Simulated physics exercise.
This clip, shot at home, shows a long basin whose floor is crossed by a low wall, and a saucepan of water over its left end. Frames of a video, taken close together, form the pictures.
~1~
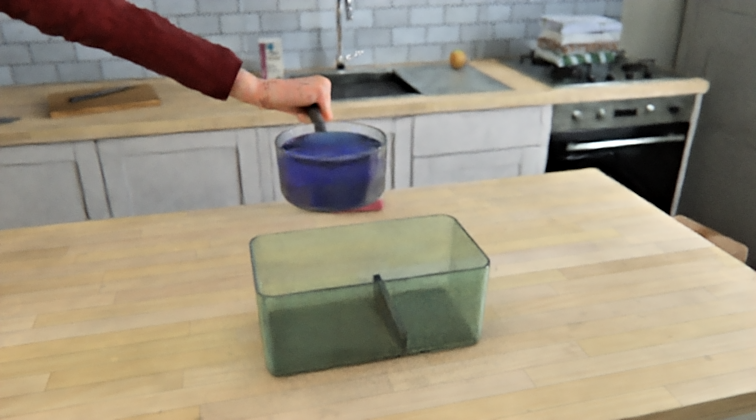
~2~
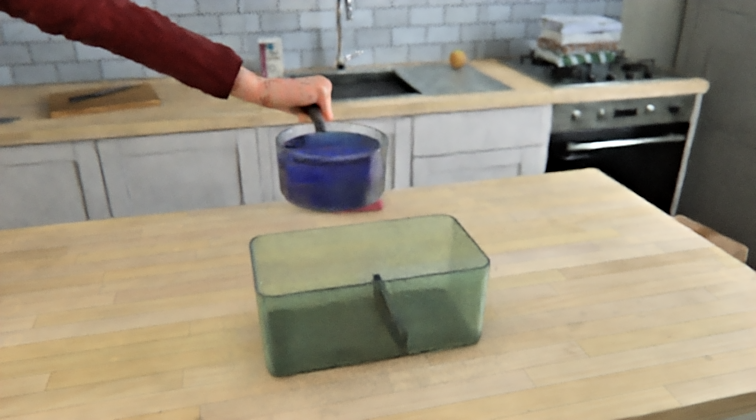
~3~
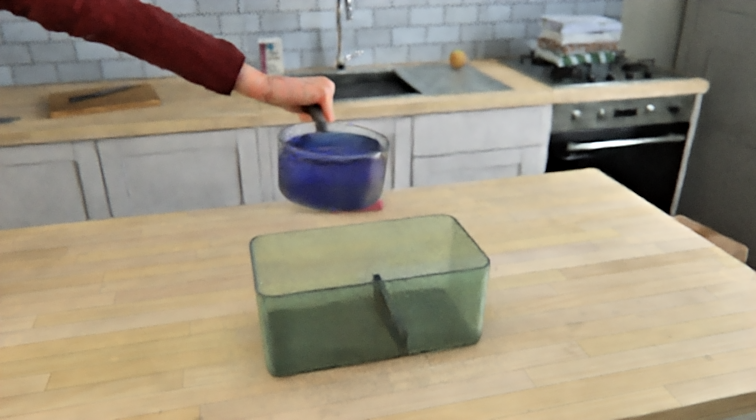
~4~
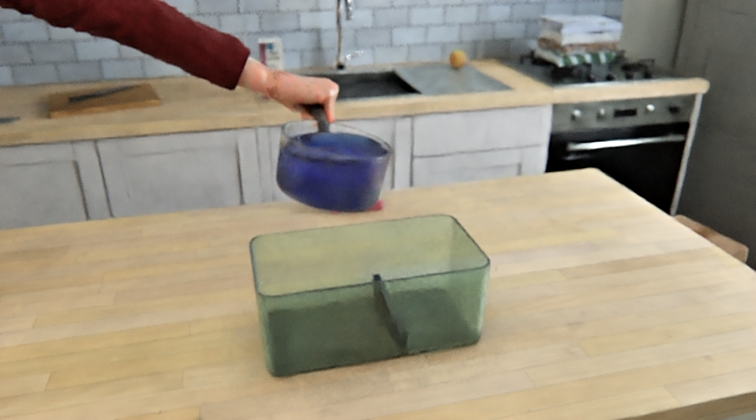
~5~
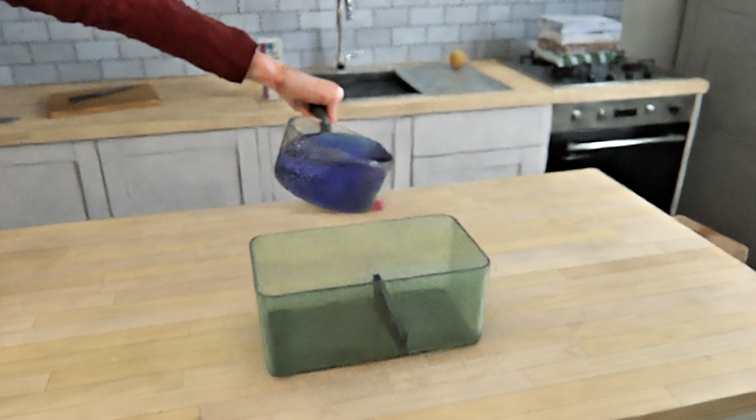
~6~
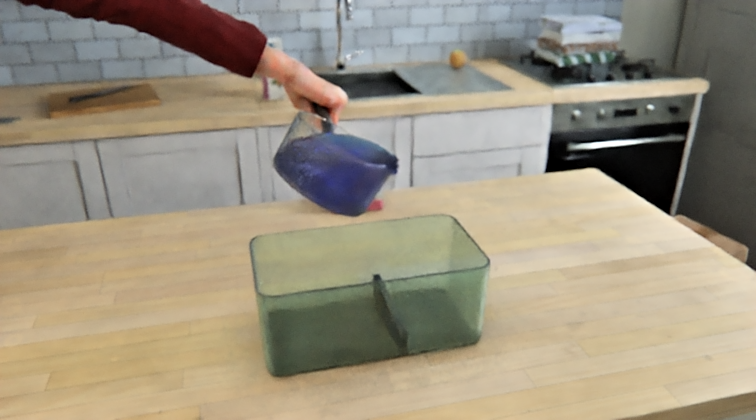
A hand in a dark red sleeve tilting a clear saucepan of blue liquid rightward above a divided green basin on a table.
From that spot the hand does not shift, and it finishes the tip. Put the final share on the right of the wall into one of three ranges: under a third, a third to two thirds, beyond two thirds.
Range: Beyond two thirds.
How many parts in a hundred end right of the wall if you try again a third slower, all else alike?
Roughly 80 percent.
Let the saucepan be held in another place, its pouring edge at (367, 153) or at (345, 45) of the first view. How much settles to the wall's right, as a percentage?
First try 60 %, second try 65 %.
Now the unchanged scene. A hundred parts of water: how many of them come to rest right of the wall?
Roughly 75 %.
A moment on, the saucepan is tipped on its side and 28 per cent is still to pour, 0 is left of the wall and 30 right of it.
Next, the saucepan is tipped on its side and 8 per cent is still to pour, 7 is left of the wall and 72 right of it.
Then the saucepan is tipped on its side and 2 per cent is still to pour, 15 is left of the wall and 76 right of it.
Later the saucepan is tipped on its side and 0 per cent is still to pour, 18 is left of the wall and 77 right of it.
In the end 22 per cent lies left of the wall, 74 right of it and 4 outside.
